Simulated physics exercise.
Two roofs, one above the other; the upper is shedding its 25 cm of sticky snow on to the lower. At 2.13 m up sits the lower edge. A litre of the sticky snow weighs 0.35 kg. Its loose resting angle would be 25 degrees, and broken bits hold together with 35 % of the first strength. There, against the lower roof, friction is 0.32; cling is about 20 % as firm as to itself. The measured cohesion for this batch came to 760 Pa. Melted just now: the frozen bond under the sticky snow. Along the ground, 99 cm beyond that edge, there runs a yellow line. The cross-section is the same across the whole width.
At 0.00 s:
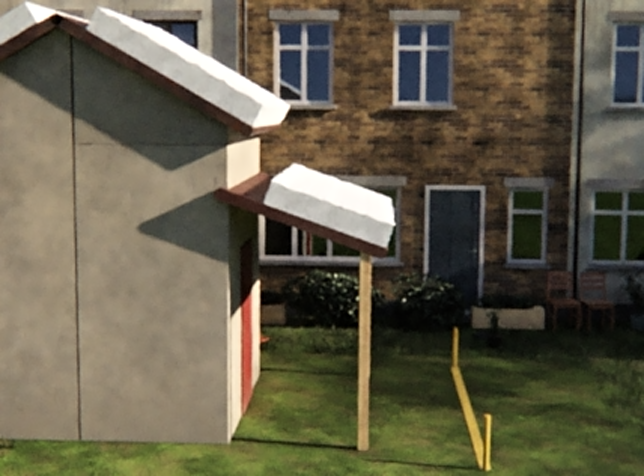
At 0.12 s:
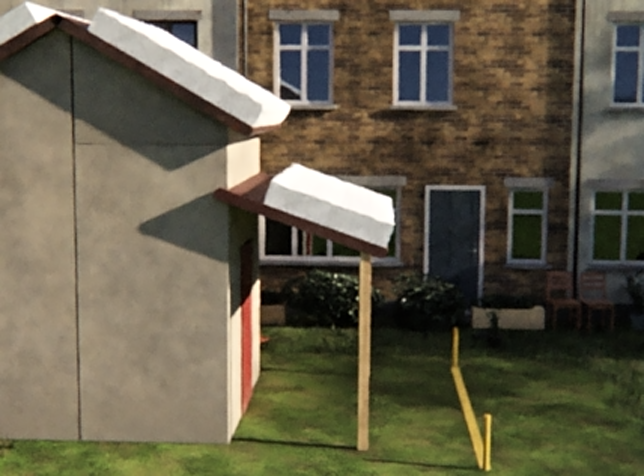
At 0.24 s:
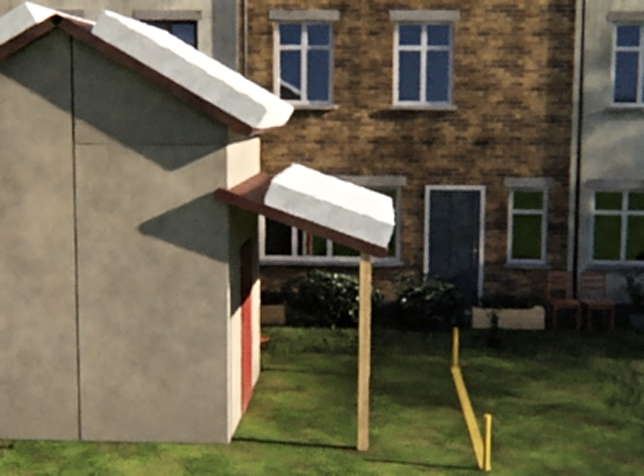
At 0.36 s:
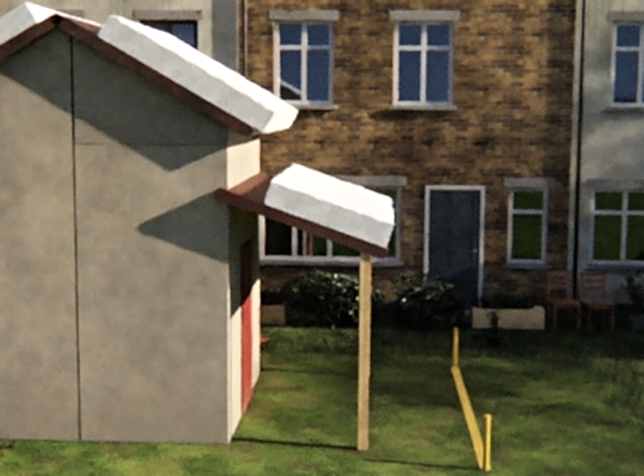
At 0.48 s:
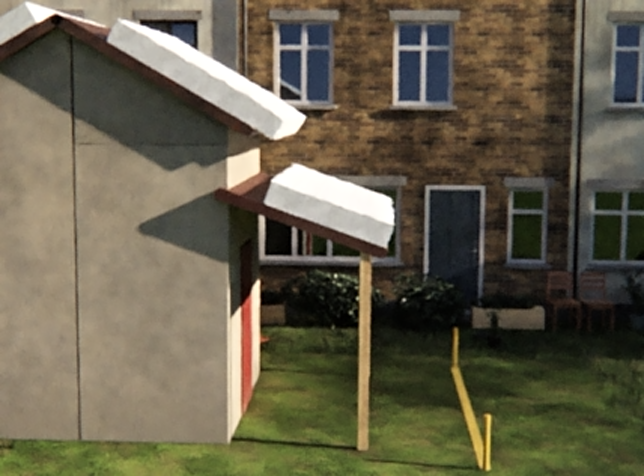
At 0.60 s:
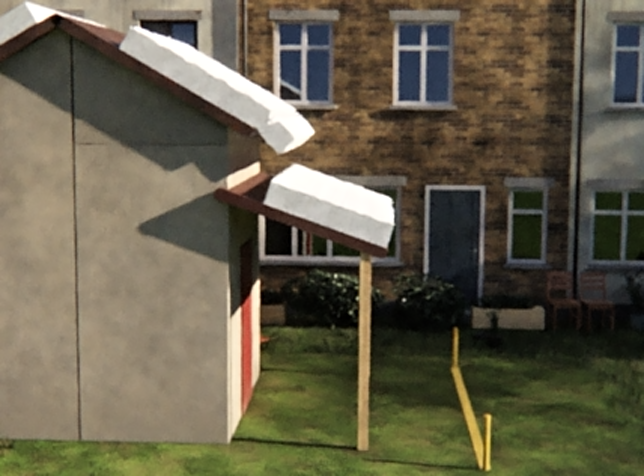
The footage shows a thick white layer of snow sliding slowly down the upper of two sloping roofs toward the right, its front edge pushing past the eave and starting to crack, while the snow on the lower roof stays still.
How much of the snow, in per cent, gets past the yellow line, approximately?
50 %.
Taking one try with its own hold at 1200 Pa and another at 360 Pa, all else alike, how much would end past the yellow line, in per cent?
In turn about 35 %, 60 %.
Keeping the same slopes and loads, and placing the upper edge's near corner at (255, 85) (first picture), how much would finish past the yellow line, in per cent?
Roughly 55 %.
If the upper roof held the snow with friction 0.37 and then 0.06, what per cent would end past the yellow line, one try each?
In that order: 35 %, 60 %.
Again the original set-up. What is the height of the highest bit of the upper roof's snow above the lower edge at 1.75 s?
0.7 m or thereabouts.
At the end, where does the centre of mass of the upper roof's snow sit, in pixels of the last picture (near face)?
Estimated pixel: (494, 420).
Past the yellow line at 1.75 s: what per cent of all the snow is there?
Close to 0 per cent.
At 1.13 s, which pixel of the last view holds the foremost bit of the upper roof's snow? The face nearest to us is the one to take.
At roughly (355, 195).
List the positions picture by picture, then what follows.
The first frame shows foremost bit of the sticky snow at (255, 121).
The second frame shows foremost bit of the sticky snow at (256, 111), its middle shifted 1.4 cm.
The third frame shows foremost bit of the sticky snow at (260, 113), its middle shifted 5.7 cm, 3 % of it past the upper edge, in one piece.
The fourth frame shows foremost bit of the sticky snow at (266, 117), its middle shifted 13 cm, 7 % of it past the upper edge, in one piece.
The fifth frame shows foremost bit of the sticky snow at (275, 124), its middle shifted 24 cm, 12 % of it past the upper edge, in one piece.
The sixth frame shows foremost bit of the sticky snow at (288, 132), its middle shifted 39 cm, 20 % of it past the upper edge, cracking.
After 1.13 s, none is below the lower edge and 0 % is past the line.
After 1.75 s, 15 % is below the lower edge and 0 % is past the line.
After 2.38 s, 69 % is below the lower edge and 40 % is past the line.
After 3.00 s, 84 % is below the lower edge and 49 % is past the line.
After 3.80 s, 84 % is below the lower edge and 50 % is past the line.
